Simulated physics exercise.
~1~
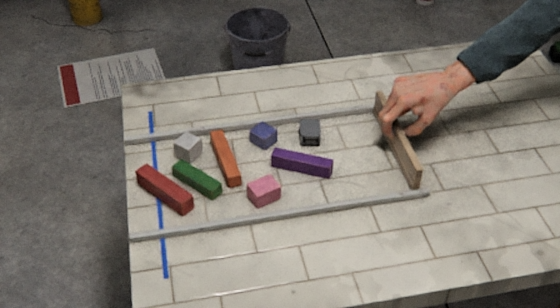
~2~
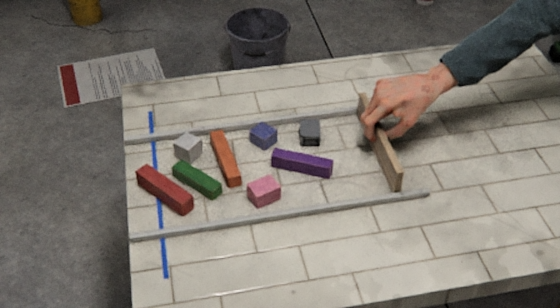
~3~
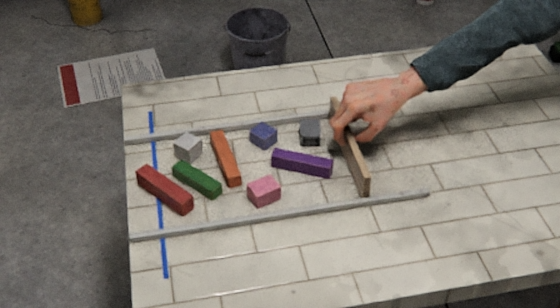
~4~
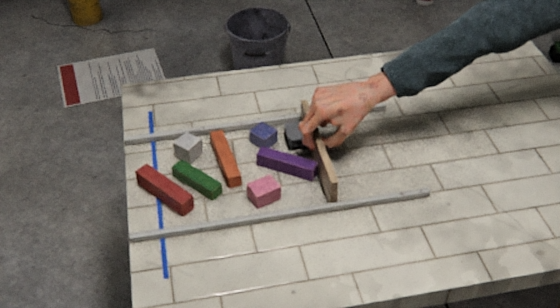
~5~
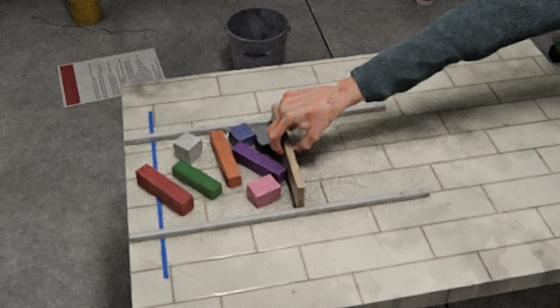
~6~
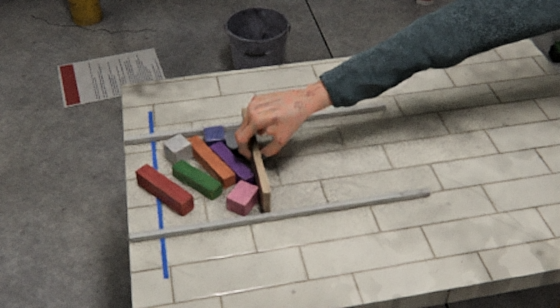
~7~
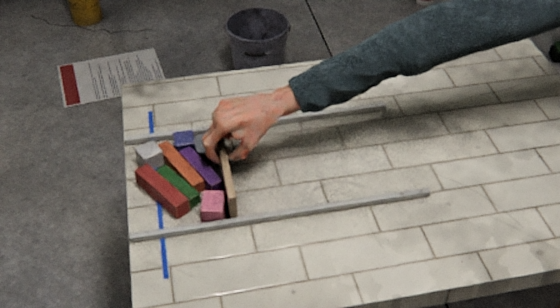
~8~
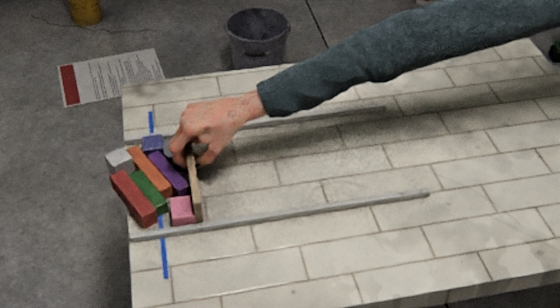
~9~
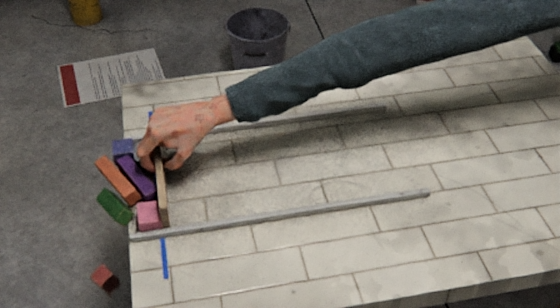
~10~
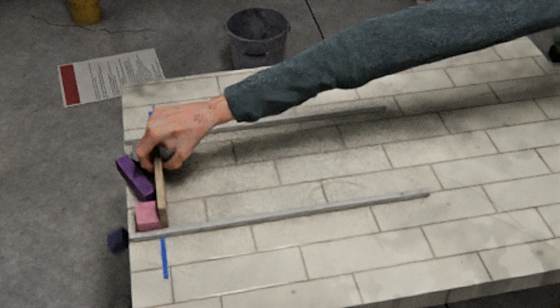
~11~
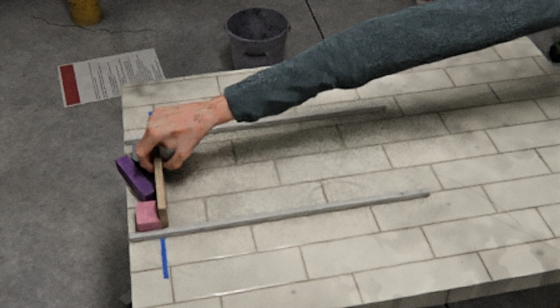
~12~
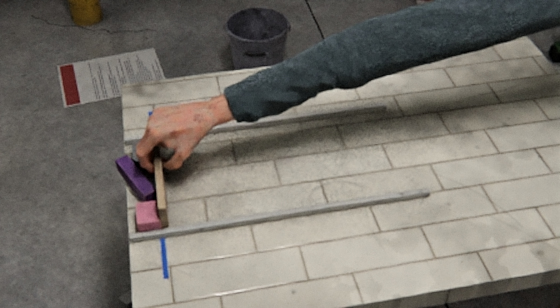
In this clip, a hand slides an upright board leftward between two rails on a tabletop, gathering colored blocks and bars and pushing them past a blue tape line. Several drop off the left edge, while a purple bar and a pink block remain beside the stopped board.
